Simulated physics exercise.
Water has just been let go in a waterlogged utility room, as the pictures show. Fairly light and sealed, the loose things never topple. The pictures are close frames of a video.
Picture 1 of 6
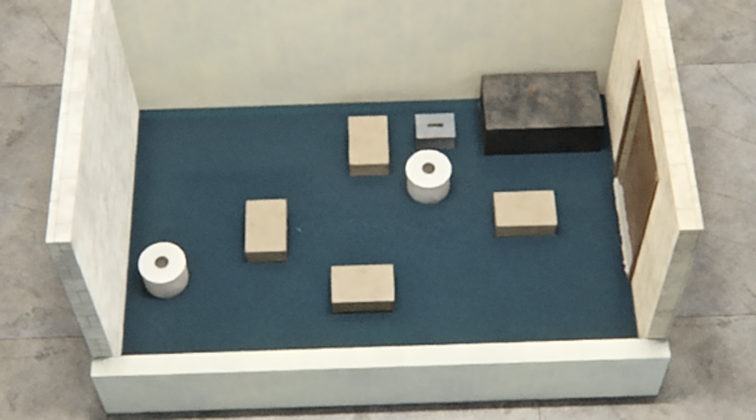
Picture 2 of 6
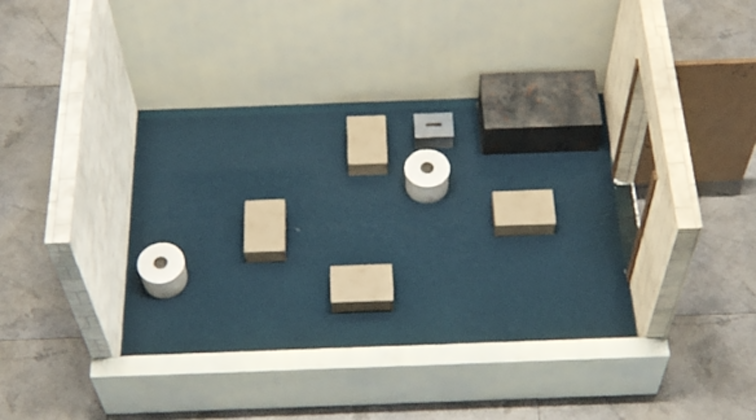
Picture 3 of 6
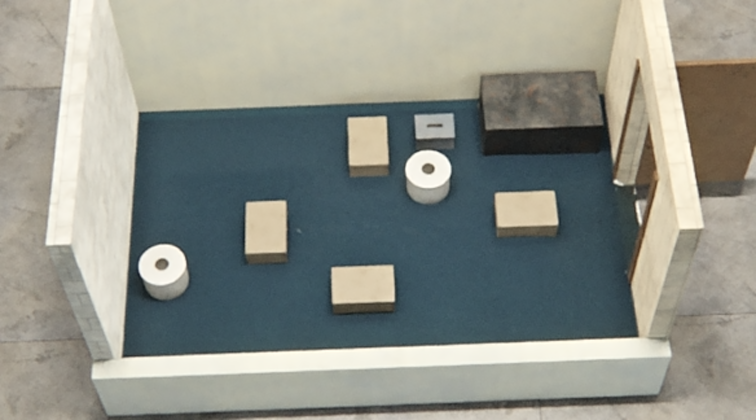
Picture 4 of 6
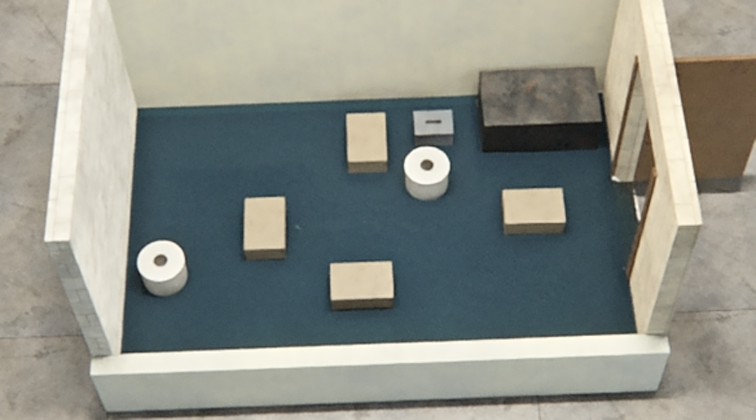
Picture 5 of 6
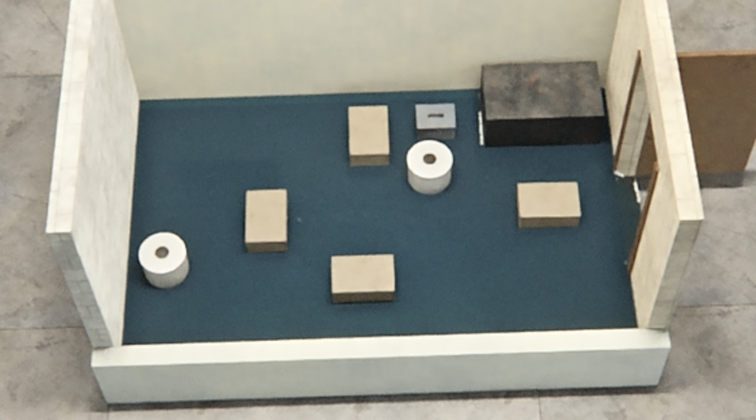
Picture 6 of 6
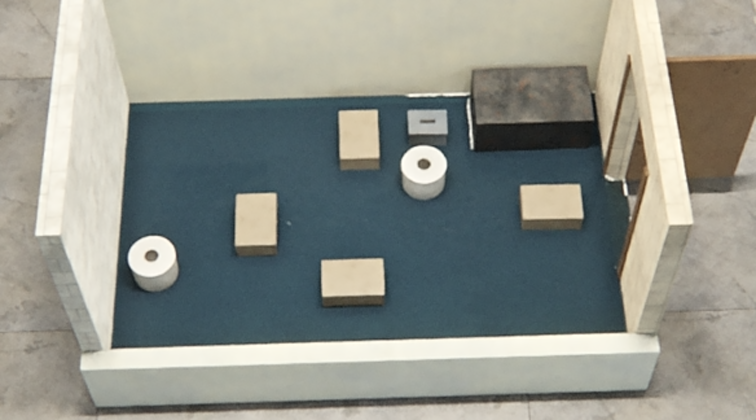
A brown door in the right wall swung outward, and then the tan block nearest it drifted slightly right across the blue surface, while the other blocks and white tubs hardly moved.
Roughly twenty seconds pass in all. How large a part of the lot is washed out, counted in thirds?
Well, what gets flushed out makes up a share in the middle third.
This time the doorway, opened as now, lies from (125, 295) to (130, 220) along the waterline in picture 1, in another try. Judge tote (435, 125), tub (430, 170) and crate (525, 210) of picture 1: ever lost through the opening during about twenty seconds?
In sequence: Remains, remains, remains.
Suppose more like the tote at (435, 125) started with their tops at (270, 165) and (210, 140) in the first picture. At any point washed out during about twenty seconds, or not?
The first copy is held back and the second is held back.
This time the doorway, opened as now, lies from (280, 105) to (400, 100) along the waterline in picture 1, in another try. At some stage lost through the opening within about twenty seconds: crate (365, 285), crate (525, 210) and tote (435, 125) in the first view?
One by one, that's not lost, not lost, lost.
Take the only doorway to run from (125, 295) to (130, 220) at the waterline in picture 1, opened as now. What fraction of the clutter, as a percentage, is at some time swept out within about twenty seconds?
30 %.
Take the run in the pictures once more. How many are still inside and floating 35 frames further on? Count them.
I count 1.
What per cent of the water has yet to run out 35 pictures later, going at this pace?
Roughly 54 in a hundred.
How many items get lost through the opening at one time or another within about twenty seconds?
3 in all.
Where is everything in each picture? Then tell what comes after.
A crate at (525, 208), afloat; a tub at (429, 169) floats; 0 of 7 have shifted, in the first picture.
A crate at (524, 207), afloat; a tub at (427, 168), afloat; 0 of 7 have shifted, in the second picture.
A crate at (526, 209), afloat; a tub at (428, 169) floats; 0 of 7 have shifted, in the third picture.
A crate at (534, 206) floats, close to its start; a tub at (427, 165) floats; 1 of 7 have shifted, in the fourth picture.
A crate at (549, 200), afloat, close to its start; a tub at (430, 159) floats; 1 of 7 have shifted, in the fifth picture.
A crate at (552, 202), afloat, a stride from its start; a tub at (424, 164), afloat, close to its start; 2 of 7 have shifted, in the sixth picture.
A moment on, 1 of 7 are out; 6 afloat.
Next, 3 of 7 are out; 4 afloat.
Later, 3 of 7 are out; 1 afloat.
In the end, 3 of 7 are out; 1 afloat.
